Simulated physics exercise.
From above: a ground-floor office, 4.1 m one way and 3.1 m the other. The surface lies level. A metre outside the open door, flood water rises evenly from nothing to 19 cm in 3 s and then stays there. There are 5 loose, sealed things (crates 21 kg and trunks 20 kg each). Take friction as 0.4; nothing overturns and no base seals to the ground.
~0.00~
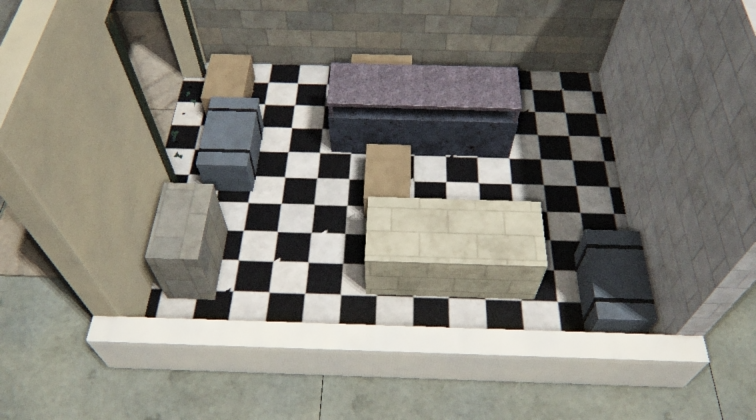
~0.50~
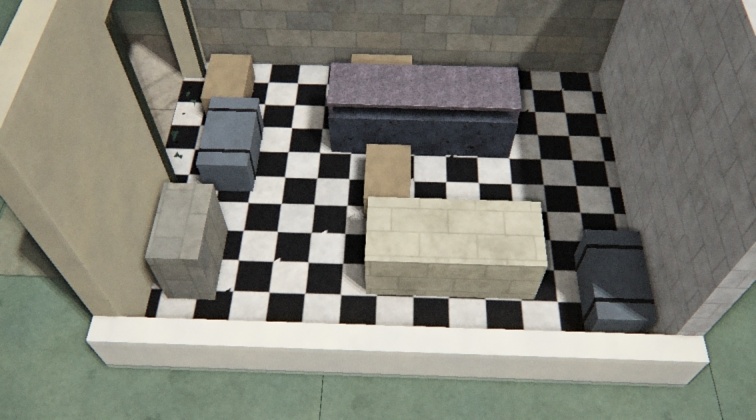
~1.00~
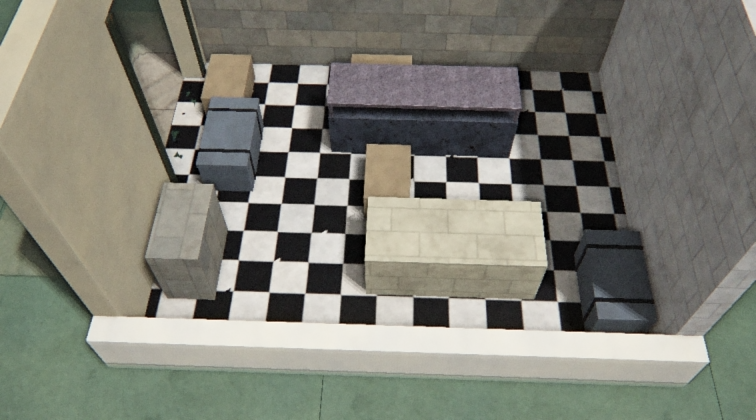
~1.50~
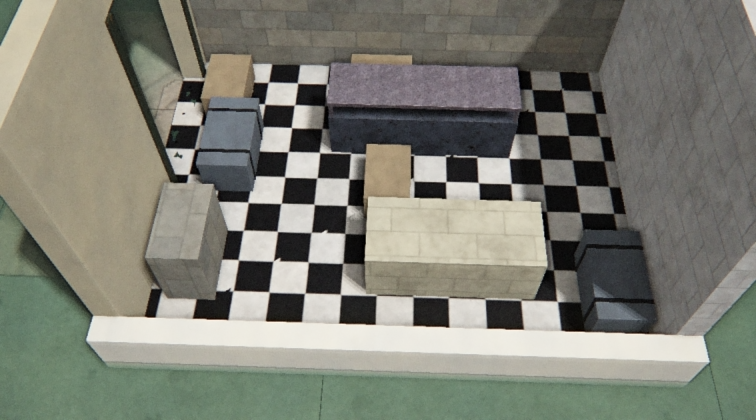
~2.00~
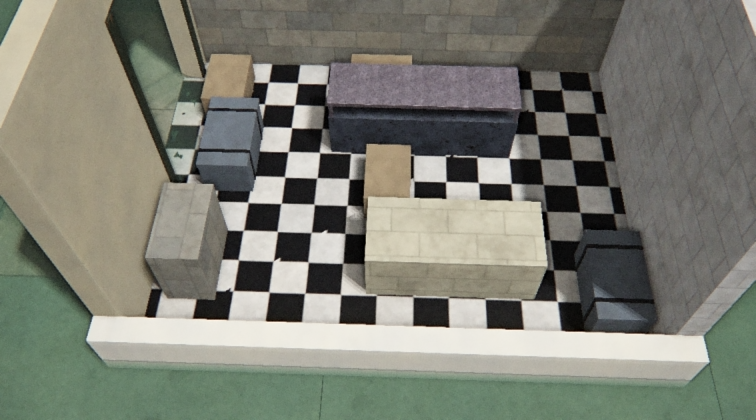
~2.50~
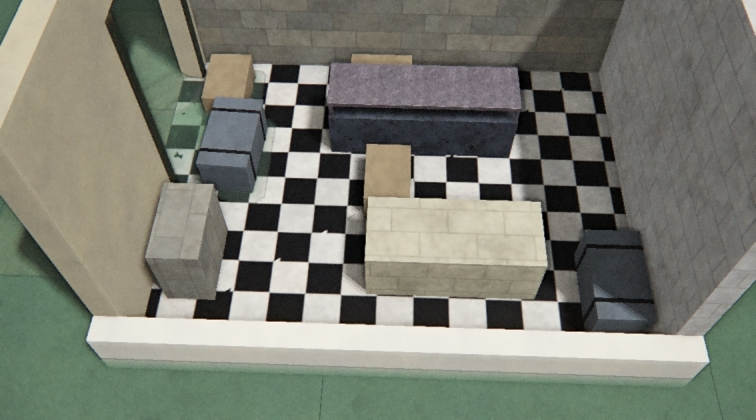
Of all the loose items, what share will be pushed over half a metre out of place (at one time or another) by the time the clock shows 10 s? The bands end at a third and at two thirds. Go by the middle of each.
It is at least two thirds.
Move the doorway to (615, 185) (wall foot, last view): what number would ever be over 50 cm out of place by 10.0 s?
In that case 3 of them.
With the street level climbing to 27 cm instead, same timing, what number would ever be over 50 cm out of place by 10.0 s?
Then 4.
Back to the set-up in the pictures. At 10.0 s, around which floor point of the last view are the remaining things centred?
At about (512, 193).
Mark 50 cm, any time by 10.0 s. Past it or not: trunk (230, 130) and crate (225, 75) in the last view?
In that order: Over, more.
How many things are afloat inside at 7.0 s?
At that moment 2.
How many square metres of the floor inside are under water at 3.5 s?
Some 2.0 m2.
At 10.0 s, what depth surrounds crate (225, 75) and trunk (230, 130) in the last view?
Roughly 14 and 9 cm.
After 3.5 s 1 of 5 are over 50 cm from their spots; 0 afloat.
After 4.5 s 2 of 5 are over 50 cm from their spots; 1 afloat.
After 7.0 s 4 of 5 are over 50 cm from their spots; 2 afloat.
After 10.0 s 4 of 5 are over 50 cm from their spots, and 4 have been at some point; 5 afloat.
